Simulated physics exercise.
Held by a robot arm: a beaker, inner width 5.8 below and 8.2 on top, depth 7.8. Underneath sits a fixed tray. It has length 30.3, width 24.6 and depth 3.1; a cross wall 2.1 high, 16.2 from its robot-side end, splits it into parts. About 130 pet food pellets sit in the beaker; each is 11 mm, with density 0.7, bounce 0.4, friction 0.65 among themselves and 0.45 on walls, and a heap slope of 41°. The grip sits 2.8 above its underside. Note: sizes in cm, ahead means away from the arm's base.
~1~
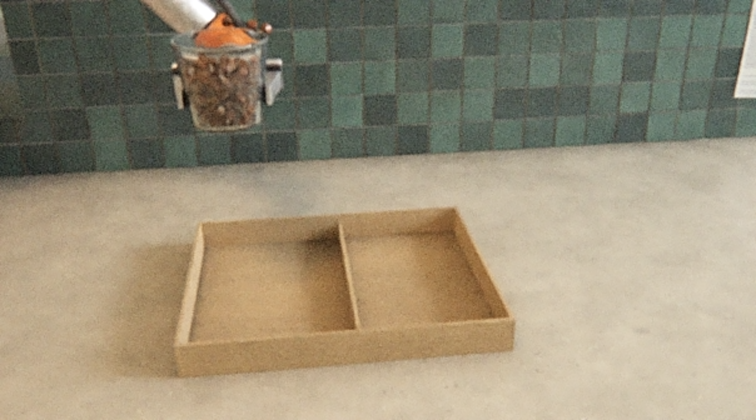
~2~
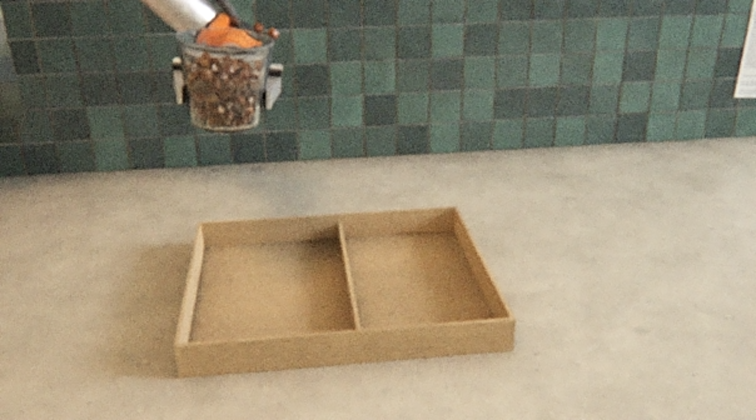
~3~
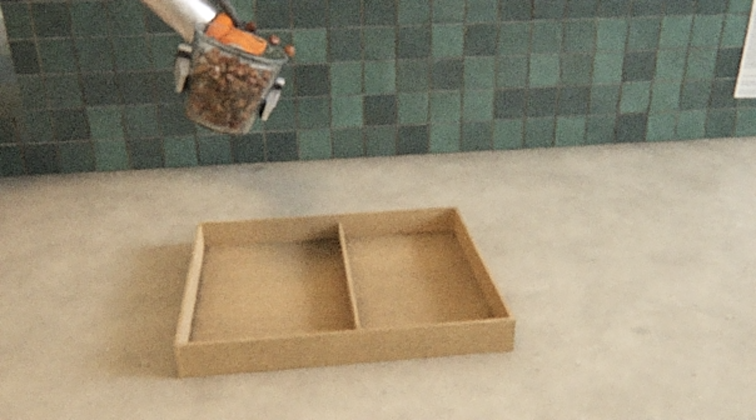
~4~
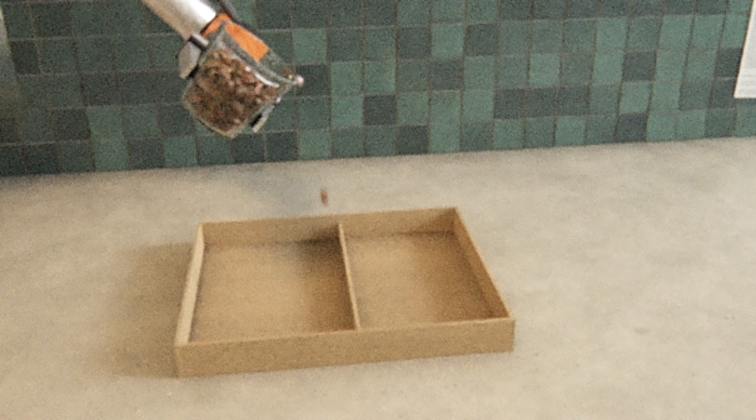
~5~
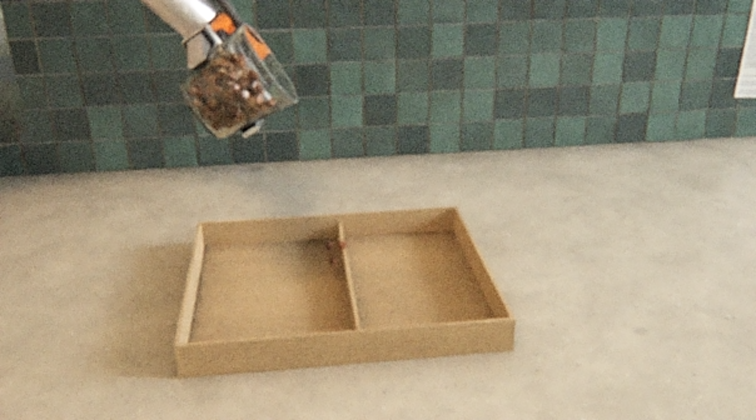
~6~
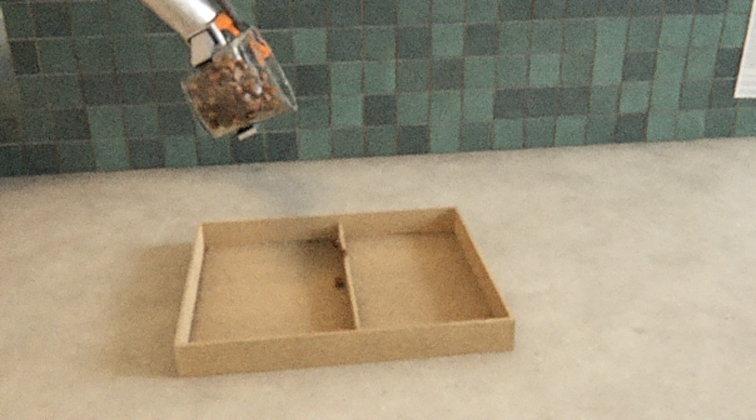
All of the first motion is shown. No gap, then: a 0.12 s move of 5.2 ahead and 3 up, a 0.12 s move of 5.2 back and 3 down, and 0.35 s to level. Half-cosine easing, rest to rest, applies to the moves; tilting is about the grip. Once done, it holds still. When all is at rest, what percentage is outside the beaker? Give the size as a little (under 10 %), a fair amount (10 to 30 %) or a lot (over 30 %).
A lot.
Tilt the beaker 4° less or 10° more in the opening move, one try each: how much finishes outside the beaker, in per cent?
Estimates, in order: 75 % and 100 %.
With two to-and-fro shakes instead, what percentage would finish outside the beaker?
Estimate: Around 100 %.
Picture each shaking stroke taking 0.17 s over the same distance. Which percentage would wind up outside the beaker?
I'd expect some 30 per cent.
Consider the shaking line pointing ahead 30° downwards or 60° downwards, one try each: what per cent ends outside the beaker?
It comes to around 20 per cent on the first try and around 5 per cent on the second.
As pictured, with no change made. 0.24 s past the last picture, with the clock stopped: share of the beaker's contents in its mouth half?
Some 100 per cent.
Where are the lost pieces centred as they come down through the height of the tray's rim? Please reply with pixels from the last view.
About at (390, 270).
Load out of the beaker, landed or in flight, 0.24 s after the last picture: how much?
Share gone: Around 70 %.
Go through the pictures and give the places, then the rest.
In the first picture, beaker middle at (224, 83), level; upper third of the load around (226, 74), from x 190 to 265, top at y 20; 133 in the beaker.
In the second picture, beaker middle at (225, 83), tilted 6° forward; upper third of the load around (223, 73), from x 190 to 275, top at y 25.
In the third picture, beaker middle at (229, 83), tilted 22° forward; upper third of the load around (222, 73), from x 195 to 290, top at y 30.
In the fourth picture, beaker middle at (232, 85), tilted 42° forward; upper third of the load around (224, 75), from x 195 to 325, top at y 55; 130 in the beaker, 3 in flight or on a rim.
In the fifth picture, beaker middle at (235, 88), tilted 58° forward; upper third of the load around (225, 76), from x 195 to 340, top at y 55; 130 in the beaker, 3 in the robot-side part.
In the sixth picture, beaker middle at (235, 89), tilted 64° forward; upper third of the load around (224, 79), from x 195 to 345, top at y 60; 130 in the beaker, 3 in the robot-side part.
Then, 0.24 s after the last picture, tilted 64° forward, highest piece 26 above the table; 40 in the beaker, 3 in the robot-side part, 90 in flight or on a rim.
Then, 0.47 s after the last picture, tilted 16° forward, highest piece 25 above the table; 95 in the far-side part, 21 in the robot-side part, 16 in the beaker, 1 in flight or on a rim.
Then, 0.79 s after the last picture, level, highest piece 23 above the table; 96 in the far-side part, 21 in the robot-side part, 16 in the beaker.
Then, 1.84 s after the last picture, level, highest piece 23 above the table; 96 in the far-side part, 21 in the robot-side part, 16 in the beaker.
Final count, 96 in the far-side part, 21 in the robot-side part, 16 in the beaker. That is 88 % outside the beaker.
